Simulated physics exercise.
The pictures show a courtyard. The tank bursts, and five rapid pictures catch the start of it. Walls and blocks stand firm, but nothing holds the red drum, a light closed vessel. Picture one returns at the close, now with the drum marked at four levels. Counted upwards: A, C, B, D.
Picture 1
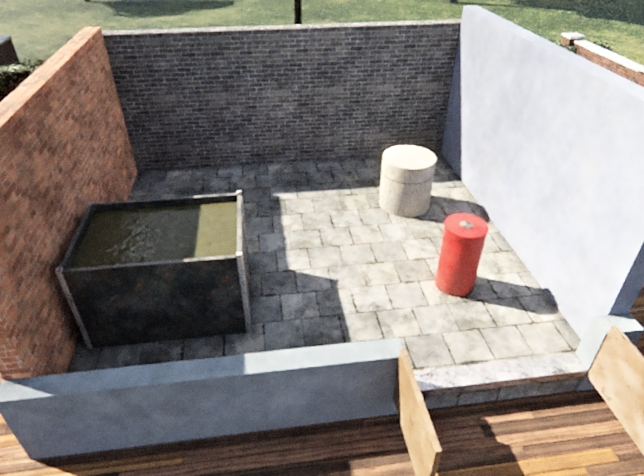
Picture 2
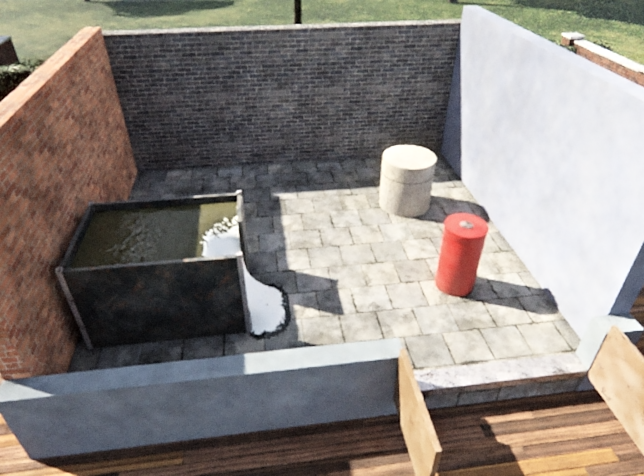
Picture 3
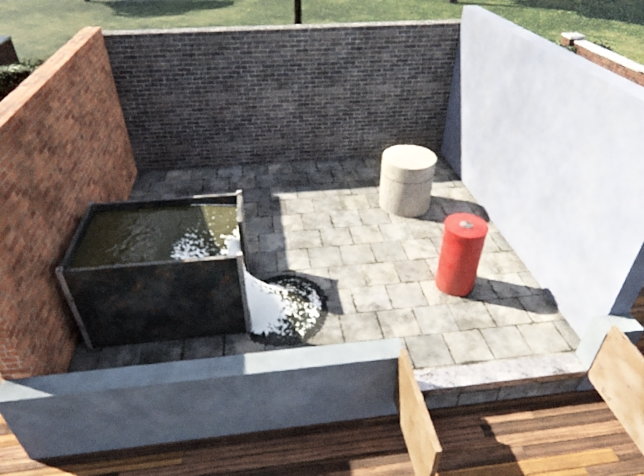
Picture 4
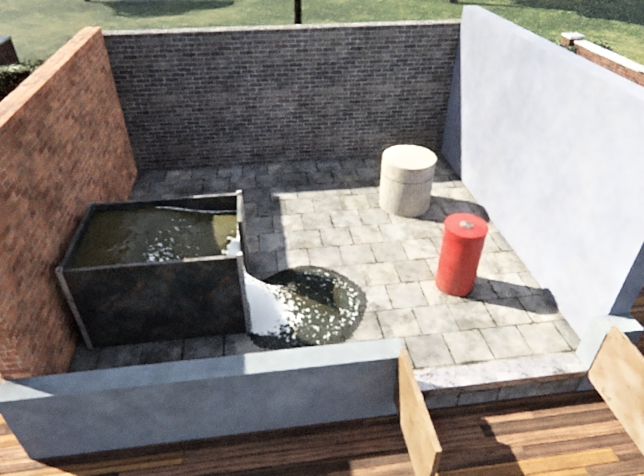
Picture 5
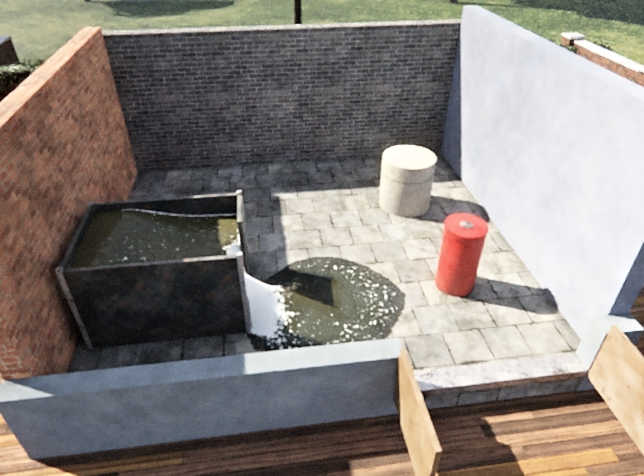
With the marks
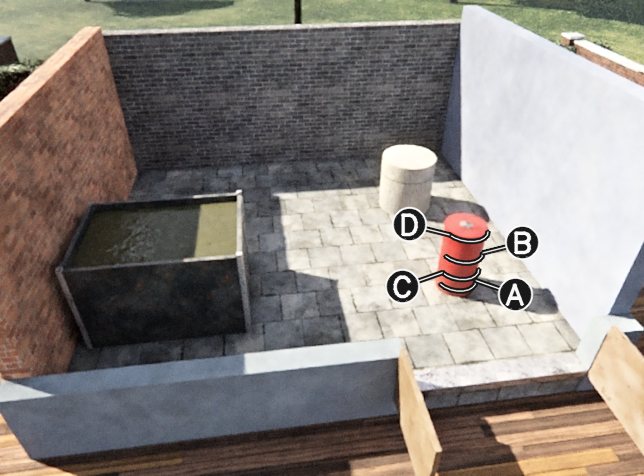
The clip opens on a walled, paved courtyard with a full dark tank at left and a pale cylinder and red drum standing at right. Water pours from the tank's right side onto the paving, and the foamy, murky pool spreads steadily rightward, its edge drawing nearer the unmoving red drum.
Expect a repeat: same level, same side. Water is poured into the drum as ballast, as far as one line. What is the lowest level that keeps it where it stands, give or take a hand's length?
B.
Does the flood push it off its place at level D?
No, not at all.
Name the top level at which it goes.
It is C.
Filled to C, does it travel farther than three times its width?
No, less.
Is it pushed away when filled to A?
Yes.
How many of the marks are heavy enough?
Two of the four.
On the marked copy, A at (463, 291); B at (469, 263); C at (465, 279); D at (474, 241); from the bottom up A, C, B, D.
With A, it is pushed about 6 times its own width away.
With B, it does not move.
With C, it is pushed about its own width away.
With D, it does not move.
